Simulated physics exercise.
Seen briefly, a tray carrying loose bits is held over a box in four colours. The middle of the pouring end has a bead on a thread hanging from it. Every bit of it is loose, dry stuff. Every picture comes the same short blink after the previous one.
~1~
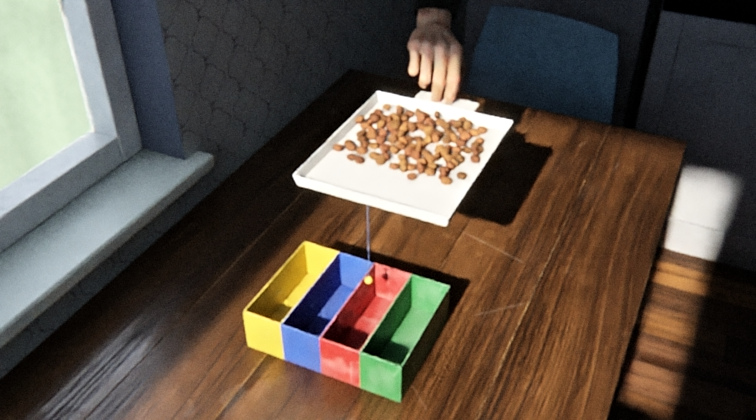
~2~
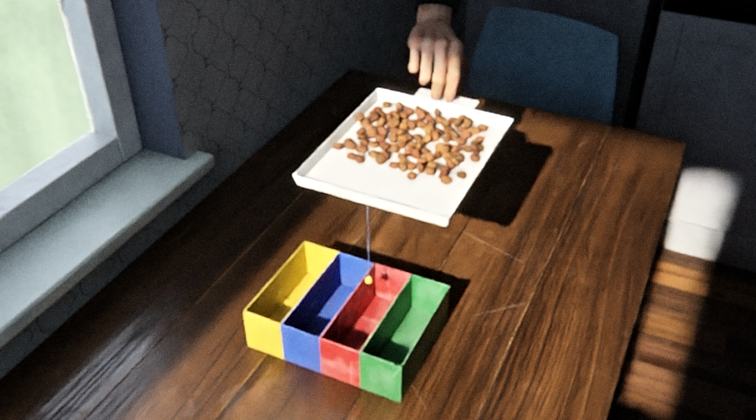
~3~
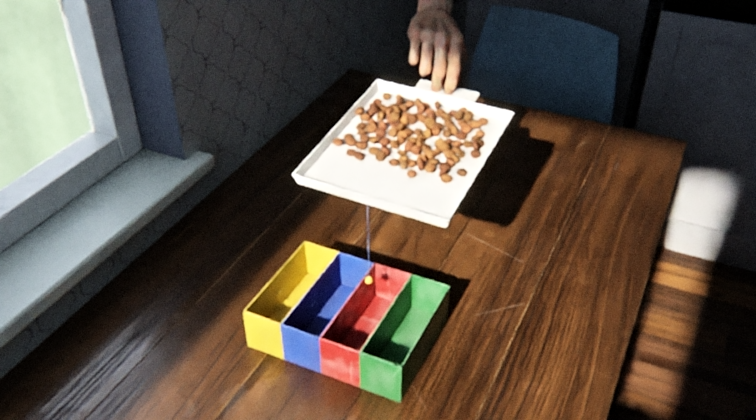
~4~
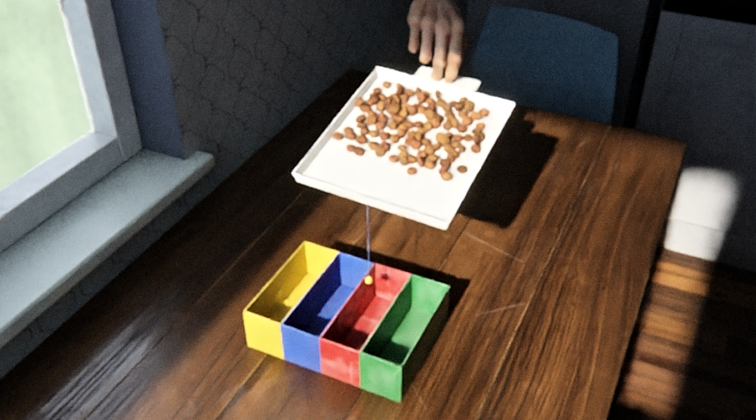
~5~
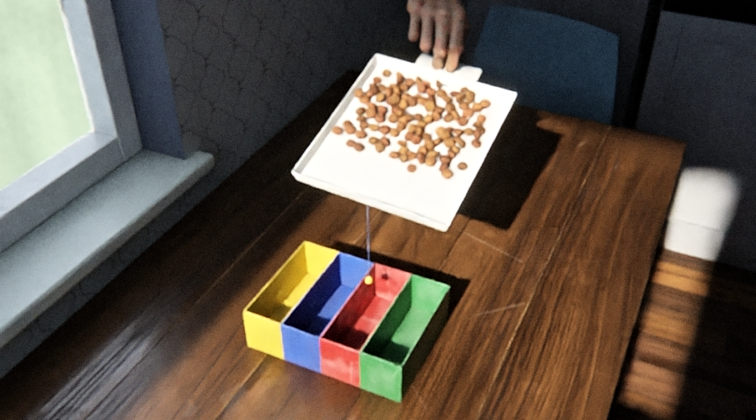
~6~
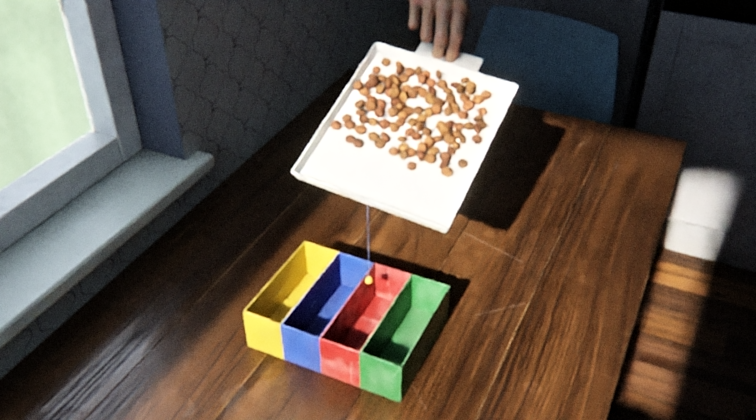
A hand grips the far edge of a white tray of brown kibble above a dark wooden table, seen from above at an angle, with a window at left and a blue chair behind. Below the tray's near edge, a bead hangs on a thread over an open box with yellow, blue, red and green cells. The hand raises the far edge, steepening the tray toward its near right corner, while the camera stays still.
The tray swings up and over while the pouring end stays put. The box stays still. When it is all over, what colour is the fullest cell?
It is the green one.
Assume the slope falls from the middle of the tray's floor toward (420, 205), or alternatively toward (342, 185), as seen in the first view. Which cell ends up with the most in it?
First try: The green one; second try: The yellow cell.
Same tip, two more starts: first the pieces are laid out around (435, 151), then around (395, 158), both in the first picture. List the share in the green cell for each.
About 50 %, then about 40 %.
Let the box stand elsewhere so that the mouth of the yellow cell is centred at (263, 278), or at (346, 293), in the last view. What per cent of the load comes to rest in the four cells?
Roughly 30% on the first try and 90% on the second.
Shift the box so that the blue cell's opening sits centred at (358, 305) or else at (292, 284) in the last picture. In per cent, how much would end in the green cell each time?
Roughly 40 % and 20 %.
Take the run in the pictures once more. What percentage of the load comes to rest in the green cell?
I'd estimate close to 40 per cent.
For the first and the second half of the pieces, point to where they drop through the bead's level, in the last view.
Near (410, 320) and later near (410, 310).
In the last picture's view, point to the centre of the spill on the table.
I'd put the middle somewhere around (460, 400) in the last picture.
Shortly afterwards, tray tipped steeply; the bulk on the tray; near a quarter falling or outside the box.
Next, tray tipped past a quarter turn; a little on the tray; near a quarter in the green cell; a little in the red cell; only a few in the blue cell; near half falling or outside the box.
Some moments later, tray tipped past a quarter turn; near a third in the green cell; a little in the red cell; a little in the blue cell; near a third falling or outside the box.
In the end, tray tipped past a quarter turn; near a third in the green cell; a little in the red cell; a little in the blue cell; none at all in the yellow cell; near a third outside the box.
